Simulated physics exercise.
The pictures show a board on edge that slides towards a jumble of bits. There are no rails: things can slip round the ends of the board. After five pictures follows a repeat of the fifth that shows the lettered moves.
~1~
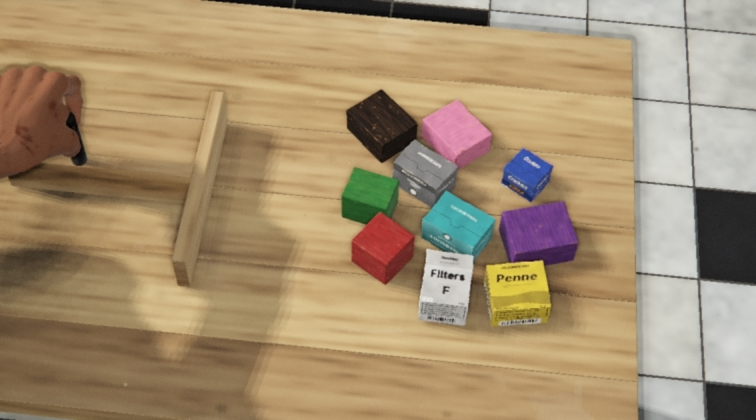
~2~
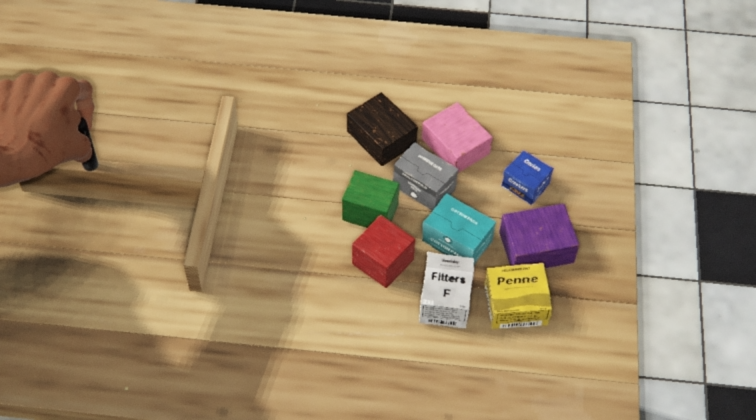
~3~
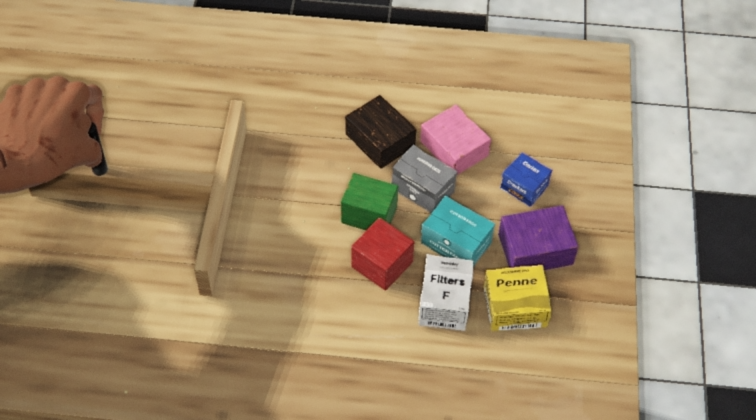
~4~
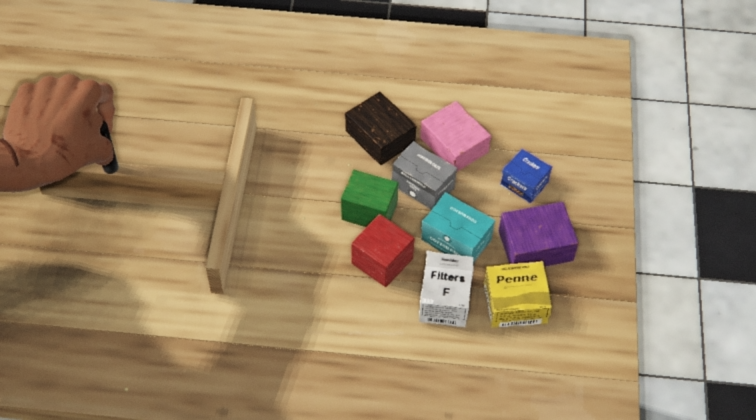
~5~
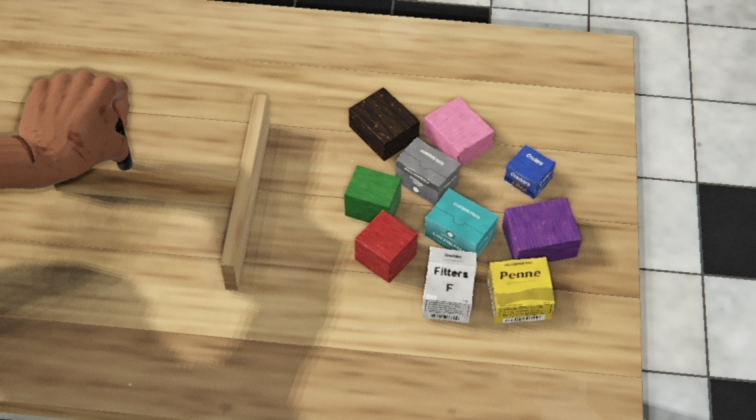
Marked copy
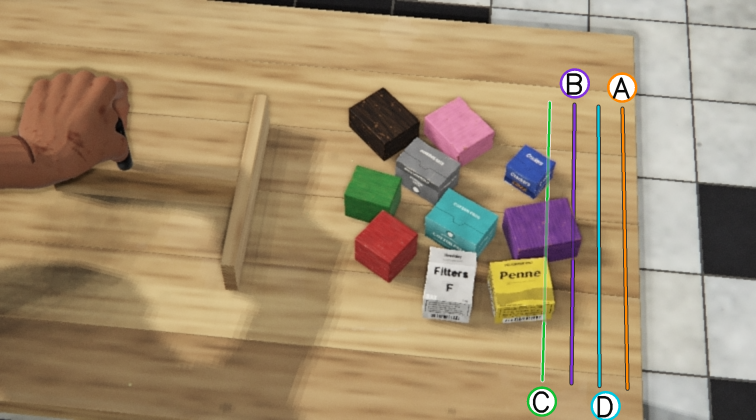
In the video, a hand at the left holds a thin handle and pushes an upright wooden board a short way rightward across a wooden table, while a cluster of colourful boxes and blocks sits still on the right.
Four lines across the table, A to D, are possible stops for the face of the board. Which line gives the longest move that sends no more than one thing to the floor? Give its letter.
No farther than C.
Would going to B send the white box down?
No.
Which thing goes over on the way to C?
The purple block goes over.
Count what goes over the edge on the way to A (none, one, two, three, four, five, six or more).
Six or more.
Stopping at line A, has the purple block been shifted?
Yes.
On the marked copy, A at (625, 238); B at (573, 233); C at (546, 231); D at (599, 236).
Following C. Soon after the start, board (353, 185); black block (394, 121); green block (386, 196).
Later, board (464, 195); purple block (601, 239); yellow packet (555, 301).
In the end, board (546, 203); purple block over the edge; blue packet (624, 175); one fallen.
As for the rest, A drops seven; B drops three; D drops three.
